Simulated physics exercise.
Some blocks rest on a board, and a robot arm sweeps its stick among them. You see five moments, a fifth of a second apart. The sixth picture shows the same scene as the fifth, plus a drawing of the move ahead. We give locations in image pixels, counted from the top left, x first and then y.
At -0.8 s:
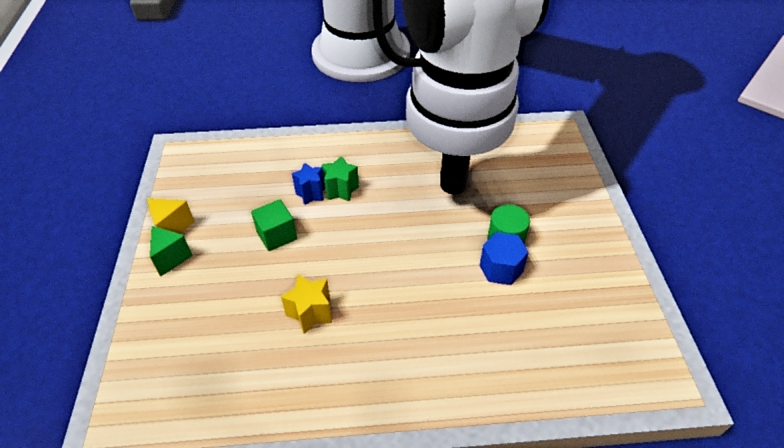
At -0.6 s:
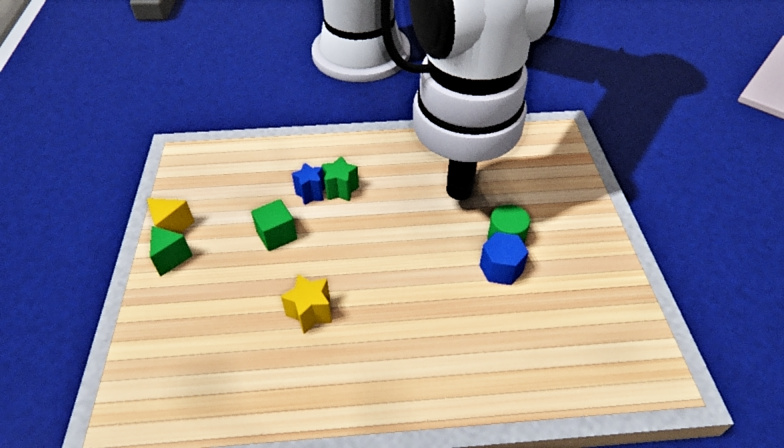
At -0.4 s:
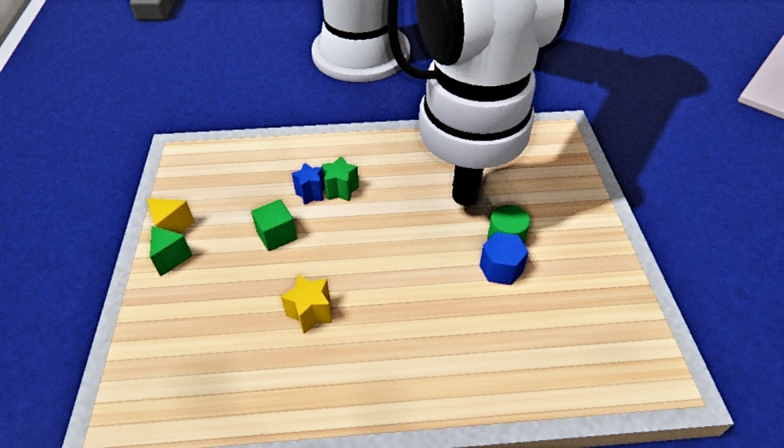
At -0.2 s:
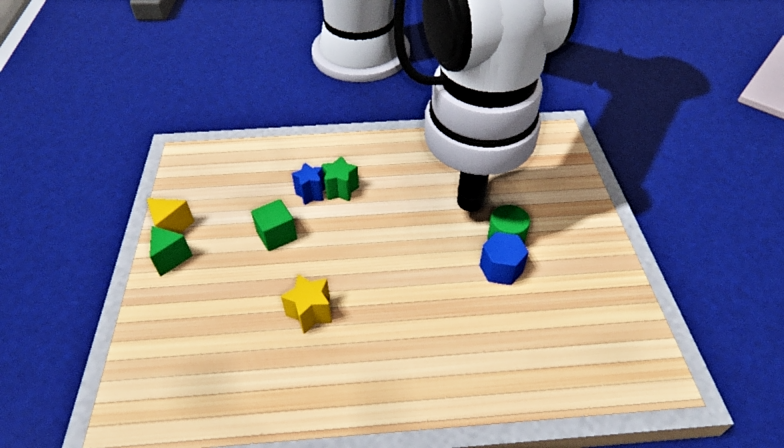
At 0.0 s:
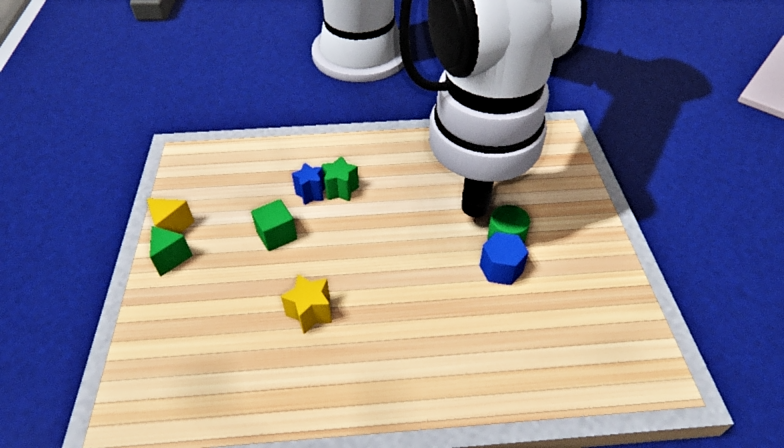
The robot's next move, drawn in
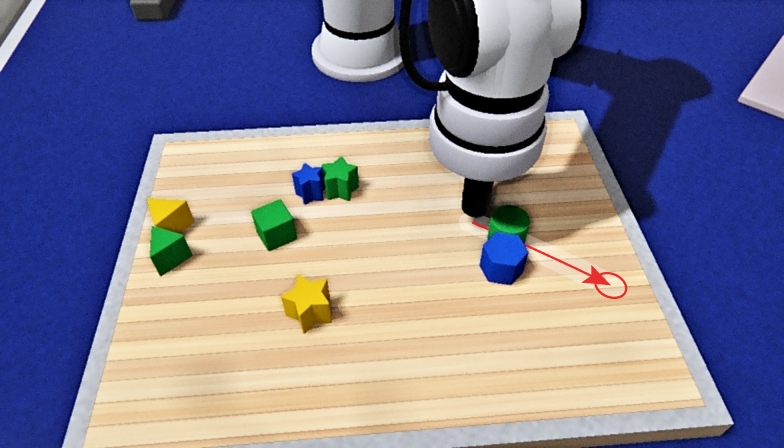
A white robot arm with black bands slides its black stick a short way right and toward the viewer, nearing a green disc, while the blocks and the camera stay still. The pale striped wooden board lies on a blue surface, seen from above at an angle. Blue and green stars, a green cube, and yellow and green triangular blocks sit left, a yellow star nearer, a blue hexagon against the disc at right.
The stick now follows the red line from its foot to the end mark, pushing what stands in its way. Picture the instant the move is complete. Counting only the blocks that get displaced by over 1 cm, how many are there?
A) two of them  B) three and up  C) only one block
That would be C.
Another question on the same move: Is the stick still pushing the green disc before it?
Answer: Yes.
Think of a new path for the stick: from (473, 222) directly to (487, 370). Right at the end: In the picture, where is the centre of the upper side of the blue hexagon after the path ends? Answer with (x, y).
At roughly (522, 270).
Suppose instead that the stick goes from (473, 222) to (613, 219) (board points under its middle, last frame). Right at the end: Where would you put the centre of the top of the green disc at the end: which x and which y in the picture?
Most likely (541, 225).
The drawn path runs in a line from (473, 222) to (611, 285).
The first path, step by step. One third of the way, stick (521, 228); blue hexagon (508, 250); green disc (555, 236).
Two thirds of the way, stick (569, 249); blue hexagon (508, 250); green disc (605, 260).
At the end, stick (617, 272); blue hexagon (508, 250); green disc (656, 285).
